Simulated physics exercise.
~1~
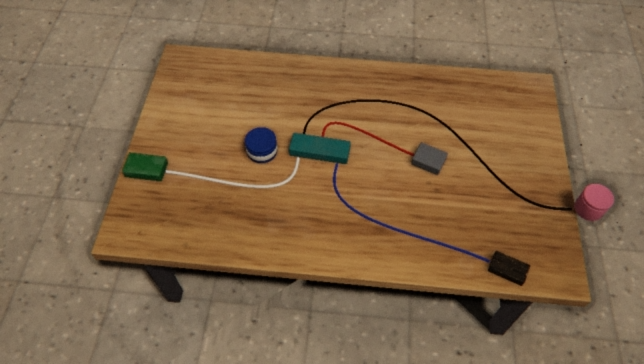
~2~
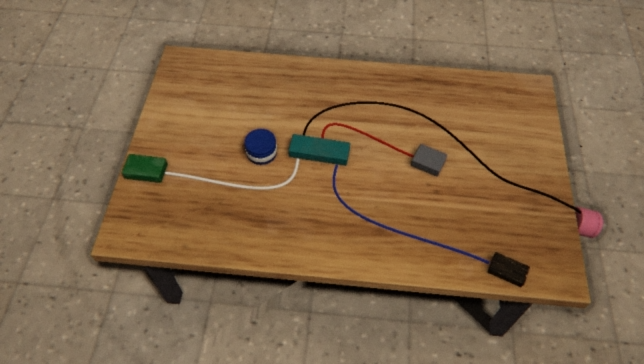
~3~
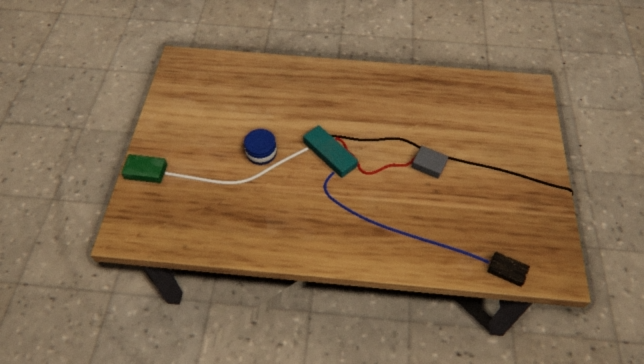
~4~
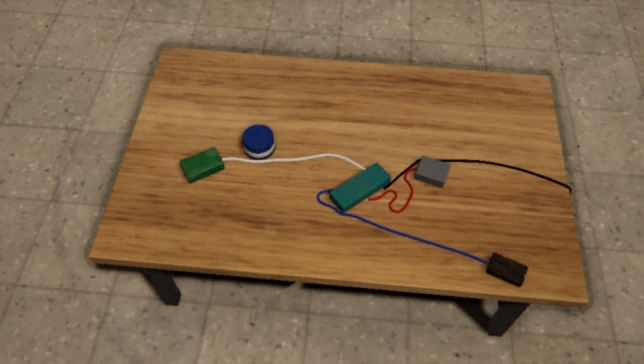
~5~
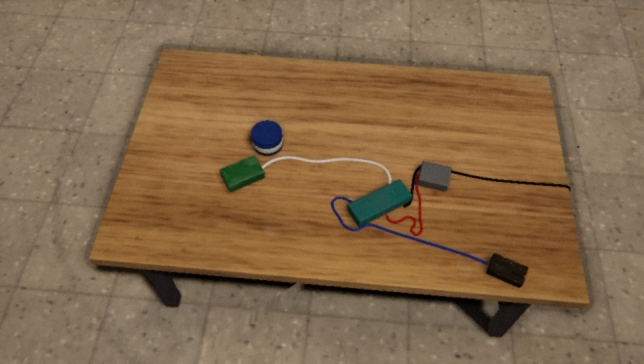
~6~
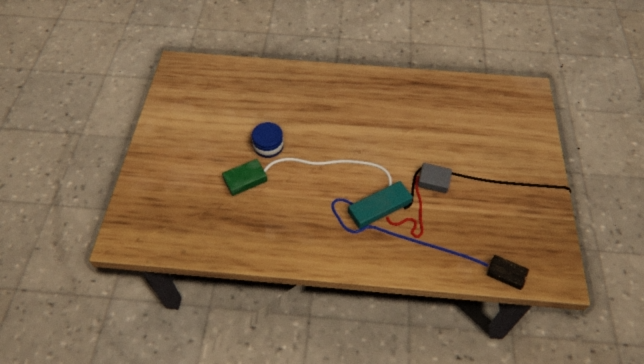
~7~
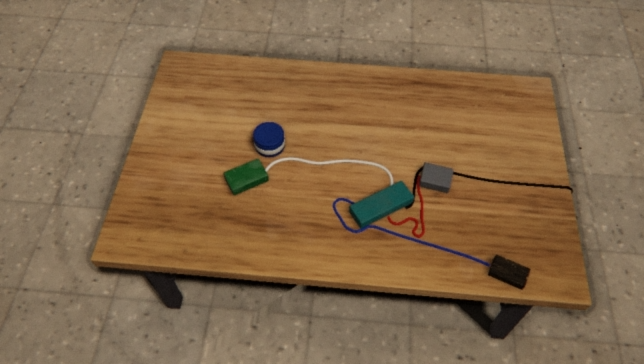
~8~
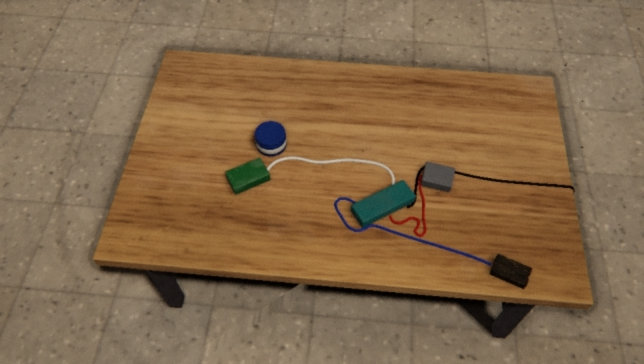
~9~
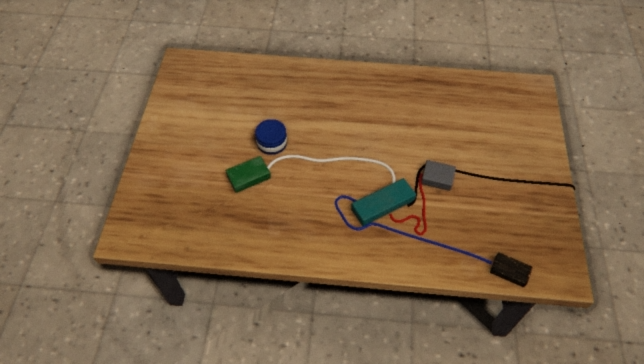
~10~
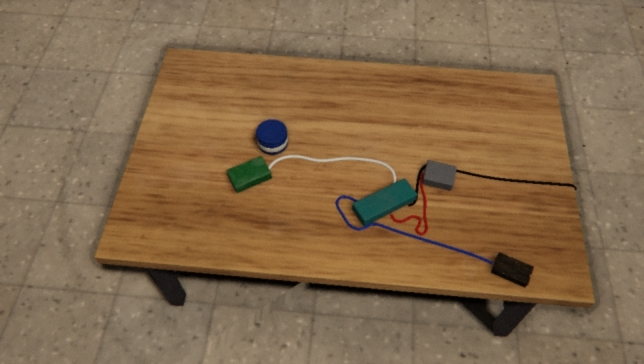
On a wooden table, a pink object drops off the right edge, dragging cabled devices rightward.
